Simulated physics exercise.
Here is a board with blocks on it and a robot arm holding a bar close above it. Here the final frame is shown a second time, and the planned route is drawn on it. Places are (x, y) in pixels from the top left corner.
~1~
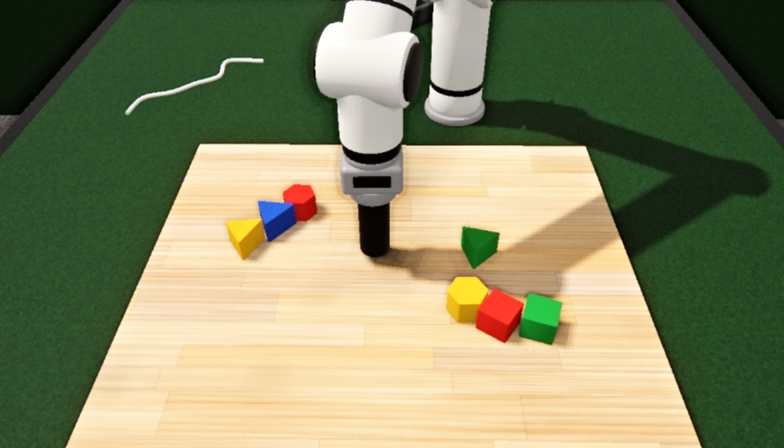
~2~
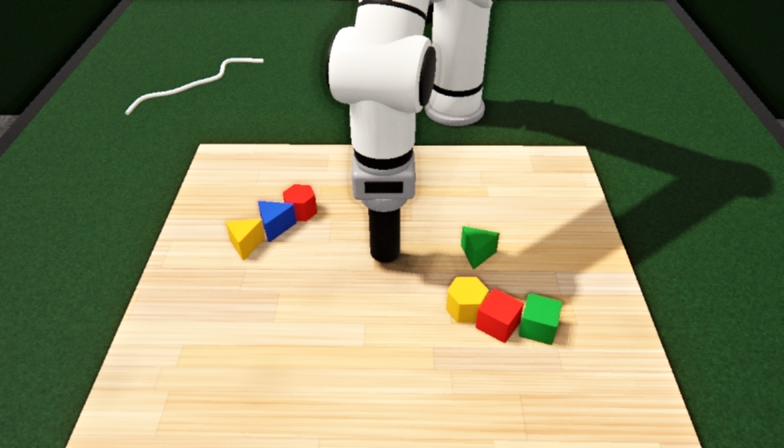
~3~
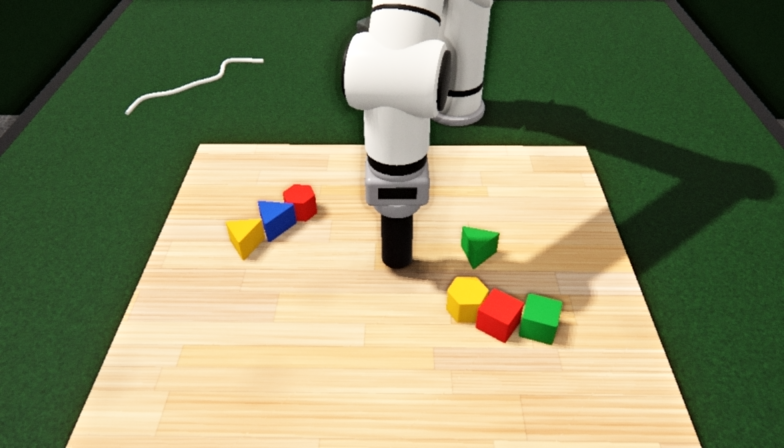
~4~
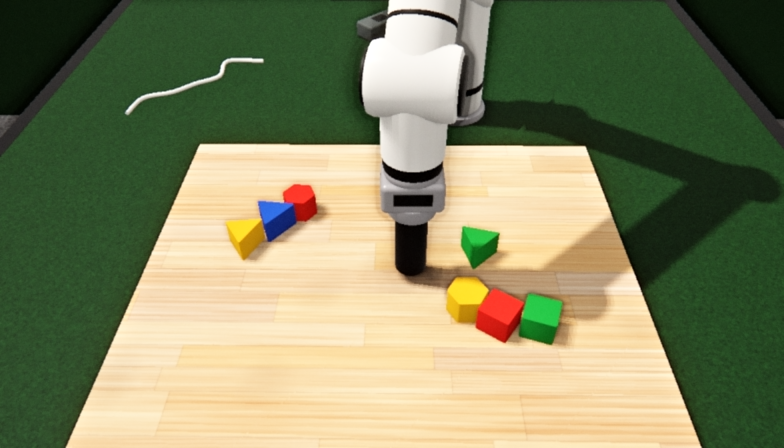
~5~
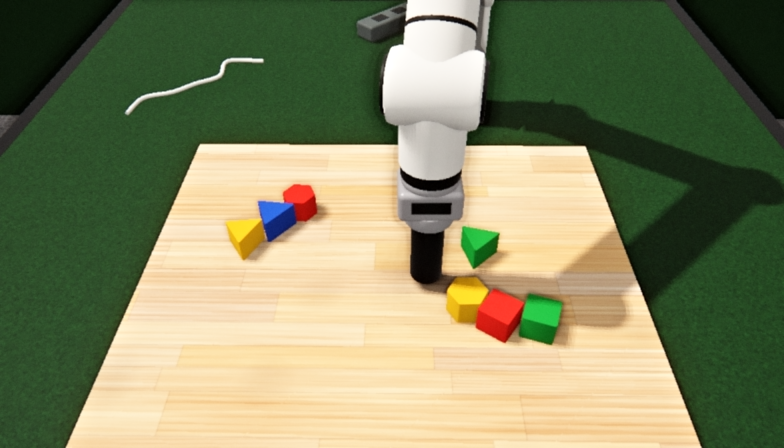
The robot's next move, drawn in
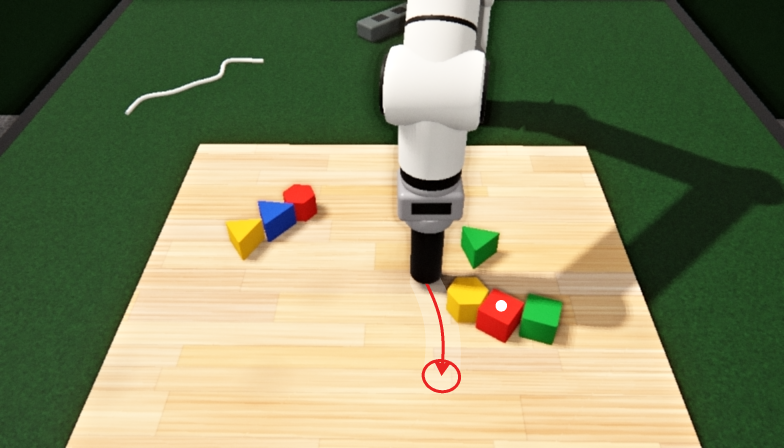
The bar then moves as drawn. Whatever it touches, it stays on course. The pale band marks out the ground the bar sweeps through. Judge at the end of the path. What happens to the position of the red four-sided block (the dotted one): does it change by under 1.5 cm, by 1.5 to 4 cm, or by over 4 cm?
The answer here is from 1.5 to 4 cm.
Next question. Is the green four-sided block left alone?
I believe not.
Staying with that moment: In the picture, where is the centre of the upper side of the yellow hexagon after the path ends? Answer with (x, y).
It should be at about (482, 320).
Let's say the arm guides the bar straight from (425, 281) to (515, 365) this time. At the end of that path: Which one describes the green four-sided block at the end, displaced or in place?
That block slides.
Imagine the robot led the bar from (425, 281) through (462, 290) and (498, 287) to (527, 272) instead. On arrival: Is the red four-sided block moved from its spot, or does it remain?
That block slides.
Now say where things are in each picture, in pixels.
The first frame shows lower end of the bar at (375, 247), tops of blocks, yellow hexagon at (468, 290), green triangular piece at (479, 236), red four-sided block at (501, 306), green four-sided block at (543, 309).
The second frame shows bar at (385, 252), blocks as before.
The third frame shows bar at (397, 258), blocks as before.
The fourth frame shows bar at (410, 265), blocks as before.
The fifth frame shows bar at (426, 273), yellow hexagon at (468, 290), green triangular piece at (479, 236), red four-sided block at (501, 306), green four-sided block at (543, 309).
The drawn path runs from (425, 281) over (441, 324) to (441, 376); the dot is on the red four-sided block.
The first path, step by step. One third of the way, bar at (438, 301); yellow hexagon at (473, 298); red four-sided block at (508, 309), turned 15° anticlockwise.
Two thirds of the way, bar at (444, 333); yellow hexagon at (482, 320), turned 35° anticlockwise; red four-sided block at (518, 319), turned 40° anticlockwise; green four-sided block at (553, 309), turned 15° anticlockwise.
At the end, bar at (442, 368); yellow hexagon at (482, 320), turned 35° anticlockwise; green triangular piece not moved; red four-sided block at (518, 319), turned 40° anticlockwise; green four-sided block at (553, 309), turned 15° anticlockwise.
